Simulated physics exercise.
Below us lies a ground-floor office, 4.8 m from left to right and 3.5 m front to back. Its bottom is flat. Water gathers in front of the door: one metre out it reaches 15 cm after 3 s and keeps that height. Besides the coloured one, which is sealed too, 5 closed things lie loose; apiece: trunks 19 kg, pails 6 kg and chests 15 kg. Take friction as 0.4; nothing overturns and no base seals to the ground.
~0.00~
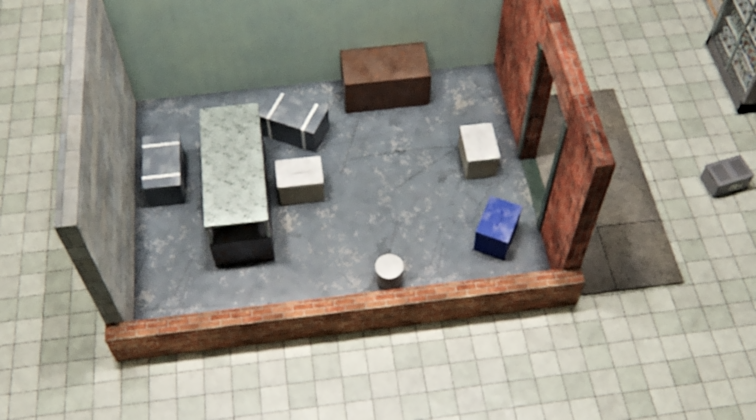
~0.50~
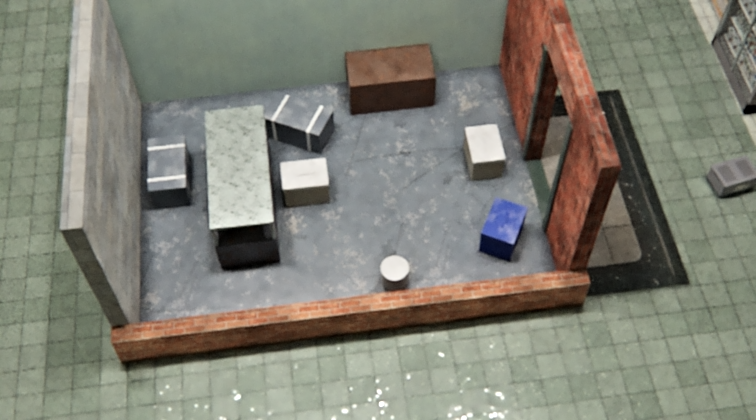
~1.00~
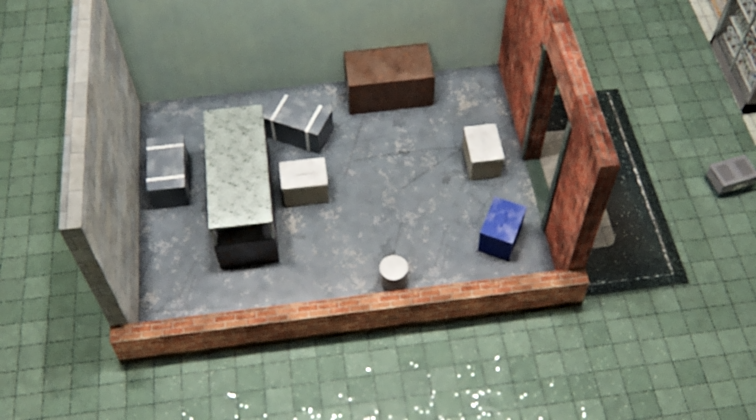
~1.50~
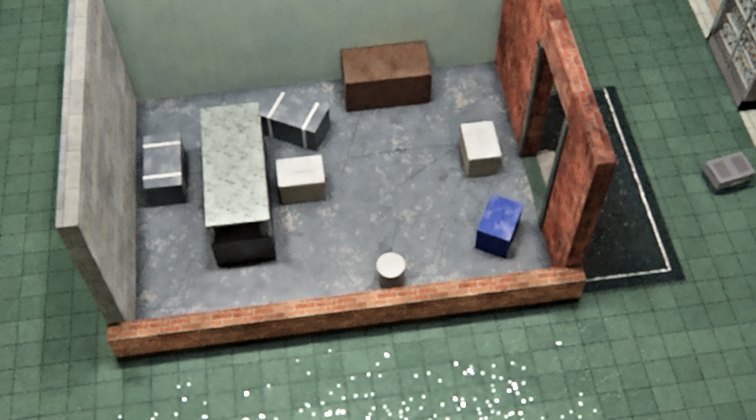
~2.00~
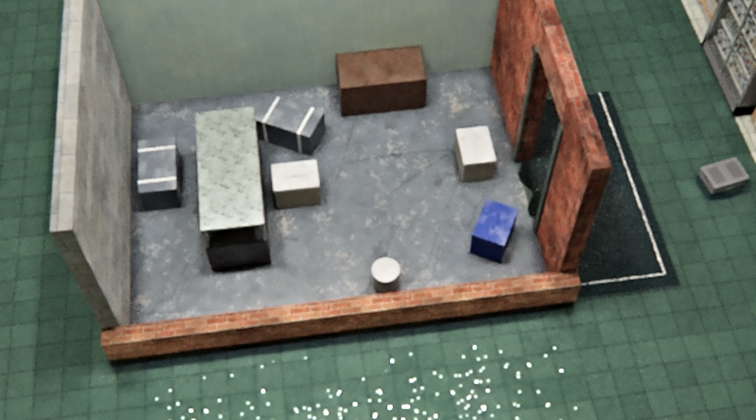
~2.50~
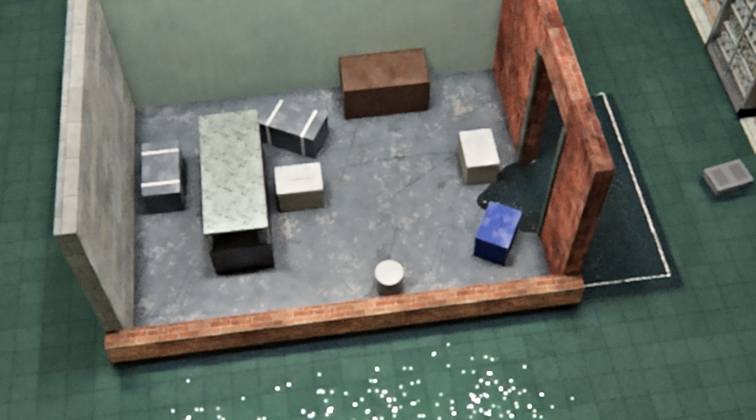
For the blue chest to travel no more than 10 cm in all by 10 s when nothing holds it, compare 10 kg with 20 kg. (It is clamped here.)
Verdict: Only the larger load is enough.
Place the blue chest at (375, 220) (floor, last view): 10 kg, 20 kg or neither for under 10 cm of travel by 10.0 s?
Only the larger holds.
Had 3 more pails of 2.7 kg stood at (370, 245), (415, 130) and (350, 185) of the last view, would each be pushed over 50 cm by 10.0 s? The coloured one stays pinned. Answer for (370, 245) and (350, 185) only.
In turn: Over, past it.
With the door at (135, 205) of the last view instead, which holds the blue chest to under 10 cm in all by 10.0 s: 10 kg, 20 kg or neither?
Then the lower weight is enough.
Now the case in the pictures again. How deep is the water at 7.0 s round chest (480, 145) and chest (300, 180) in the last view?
Roughly 4 and 6 cm.
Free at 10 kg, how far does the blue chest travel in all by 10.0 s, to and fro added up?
About 80 cm.
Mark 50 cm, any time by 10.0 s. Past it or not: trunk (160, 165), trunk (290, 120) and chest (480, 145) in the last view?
In that order: Less, under, past it.
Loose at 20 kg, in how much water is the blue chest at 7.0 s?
About 4 cm.
After 3.5 s the blue chest would be 5 cm from its start with 10 kg and 0 cm from its start with 20 kg; 3 cm of water round it then.
After 4.5 s the blue chest would be 37 cm from its start with 10 kg and 0 cm from its start with 20 kg; 4 cm of water round it then.
After 7.0 s the blue chest would be 43 cm from its start with 10 kg and 0 cm from its start with 20 kg; 4 cm of water round it then.
After 10.0 s the blue chest would be 69 cm from its start with 10 kg and 0 cm from its start with 20 kg; 4 cm of water round it then.
